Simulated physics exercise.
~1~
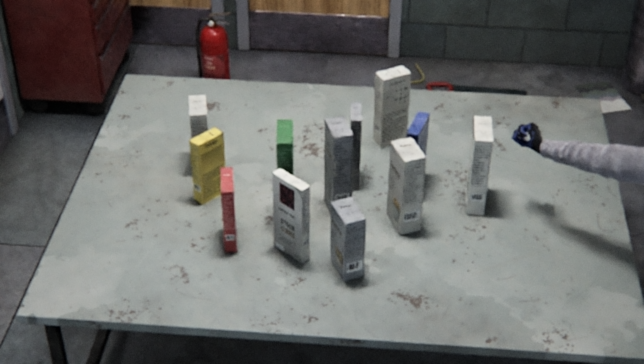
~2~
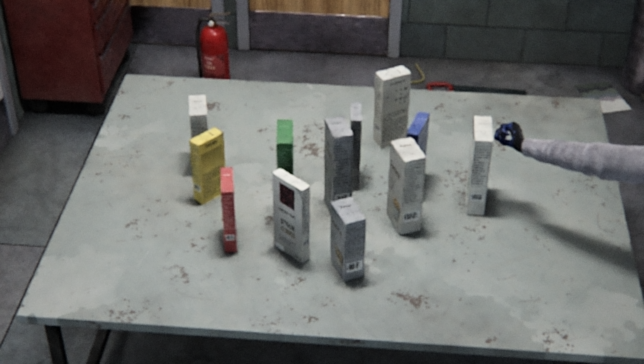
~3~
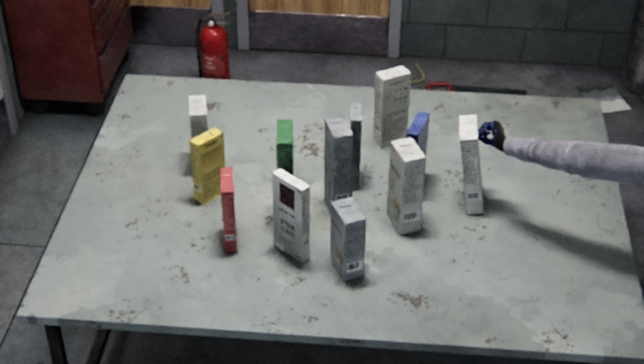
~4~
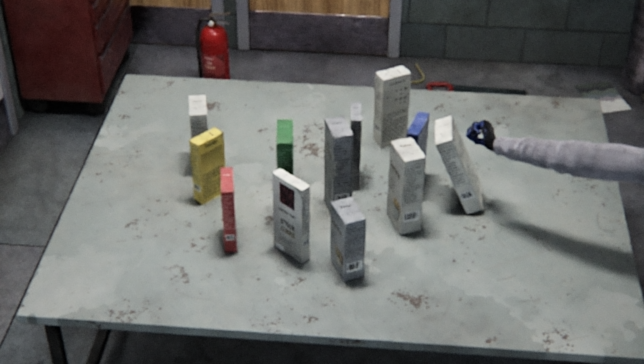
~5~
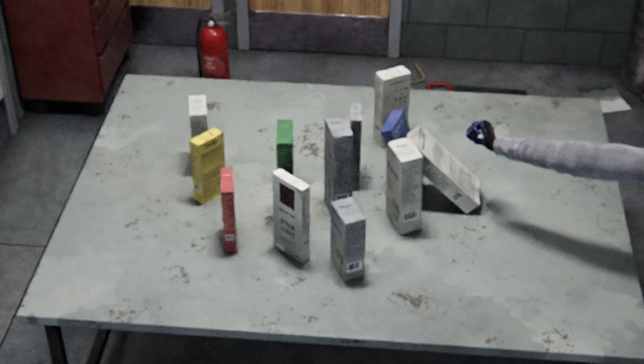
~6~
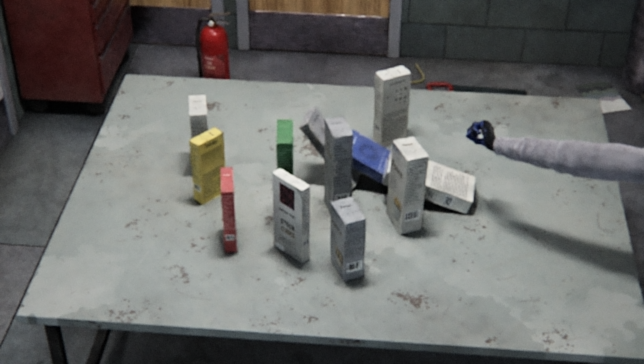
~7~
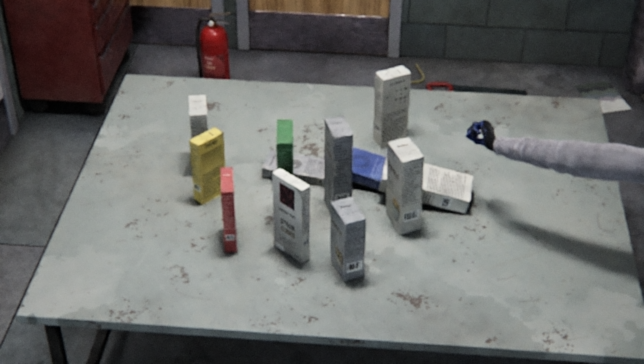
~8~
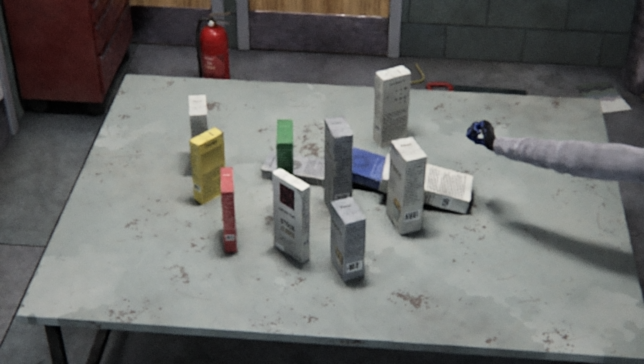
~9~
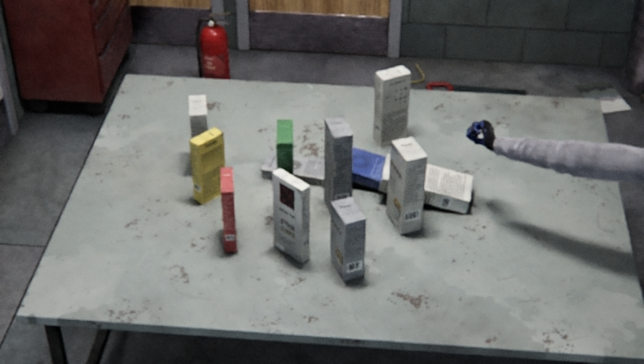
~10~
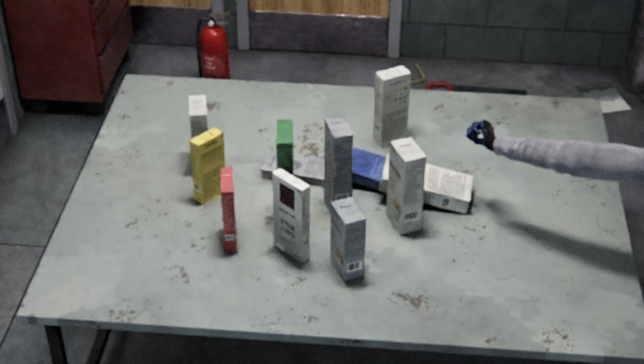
Gloved hand pushing a white box leftward into a blue box, which topples a grey one, while the remaining boxes stay standing.
